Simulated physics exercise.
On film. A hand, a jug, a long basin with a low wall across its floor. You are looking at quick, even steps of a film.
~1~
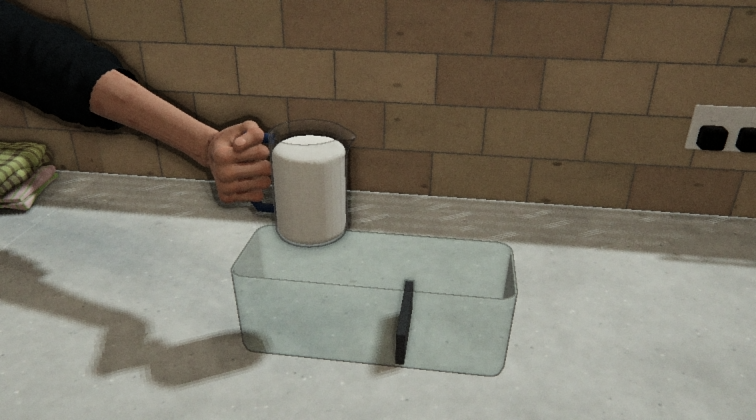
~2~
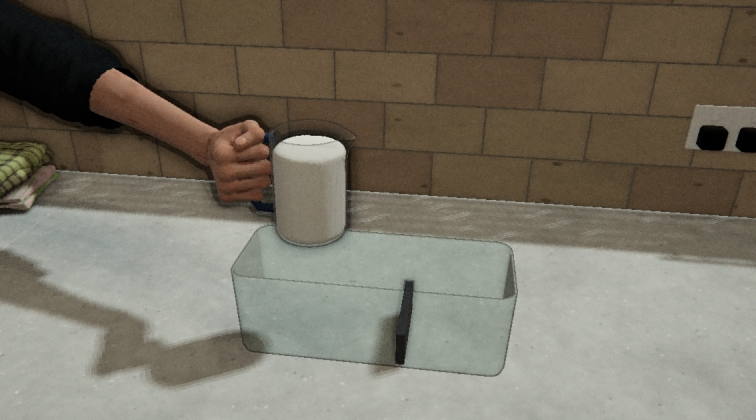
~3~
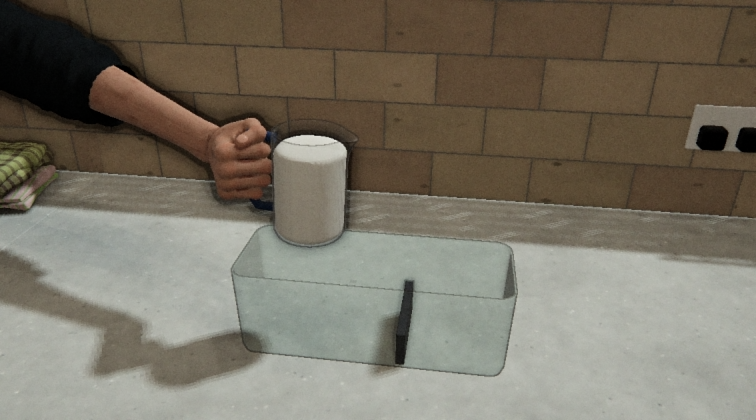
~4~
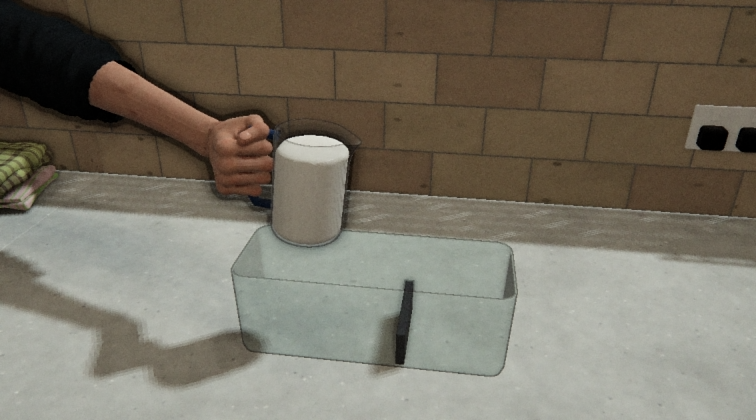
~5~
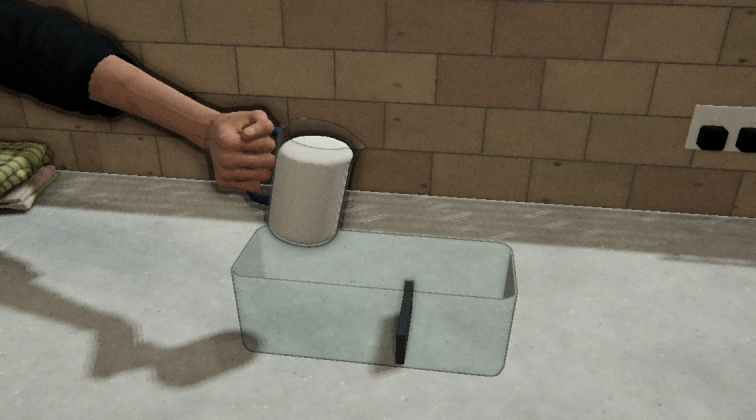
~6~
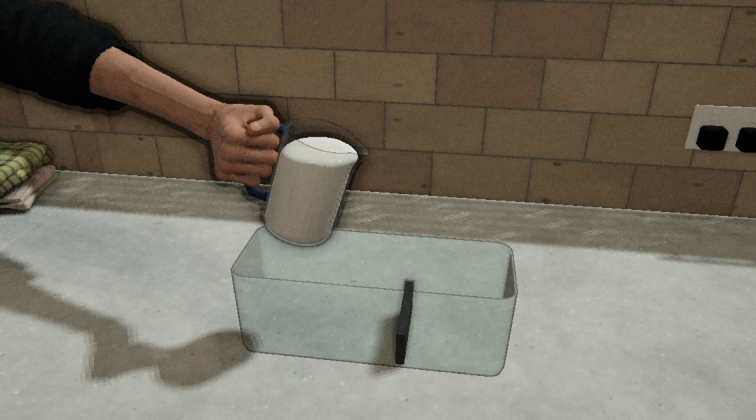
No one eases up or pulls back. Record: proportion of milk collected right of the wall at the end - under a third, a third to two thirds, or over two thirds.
Proportion recorded: A third to two thirds.
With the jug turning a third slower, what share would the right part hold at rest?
About 65 in a hundred.
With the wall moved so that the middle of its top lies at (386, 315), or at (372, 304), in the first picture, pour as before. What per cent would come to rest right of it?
75 % then 95 %, approximately.
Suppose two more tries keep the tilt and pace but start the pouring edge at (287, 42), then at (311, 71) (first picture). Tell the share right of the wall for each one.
Near 5 in a hundred first, near 5 in a hundred second.
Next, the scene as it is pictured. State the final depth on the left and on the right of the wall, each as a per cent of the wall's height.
The left comes to 30 % and the right to 40 %.
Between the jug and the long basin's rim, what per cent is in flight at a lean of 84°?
I'd say some 15 per cent of it.
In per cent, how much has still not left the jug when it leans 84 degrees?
It still holds close to 75 per cent at that lean.
A moment on, the jug is tipped on its side and 77 per cent is still to pour, 0 is left of the wall and 8 right of it.
Next, the jug is tipped right over and 17 per cent is still to pour, 28 is left of the wall and 44 right of it.
Then the jug is tipped right over and 0 per cent is still to pour, 50 is left of the wall and 49 right of it.
Later the jug is tipped right over and 0 per cent is still to pour, 50 is left of the wall and 49 right of it.
Finally, 50 per cent lies left of the wall, 49 right of it and 1 outside.
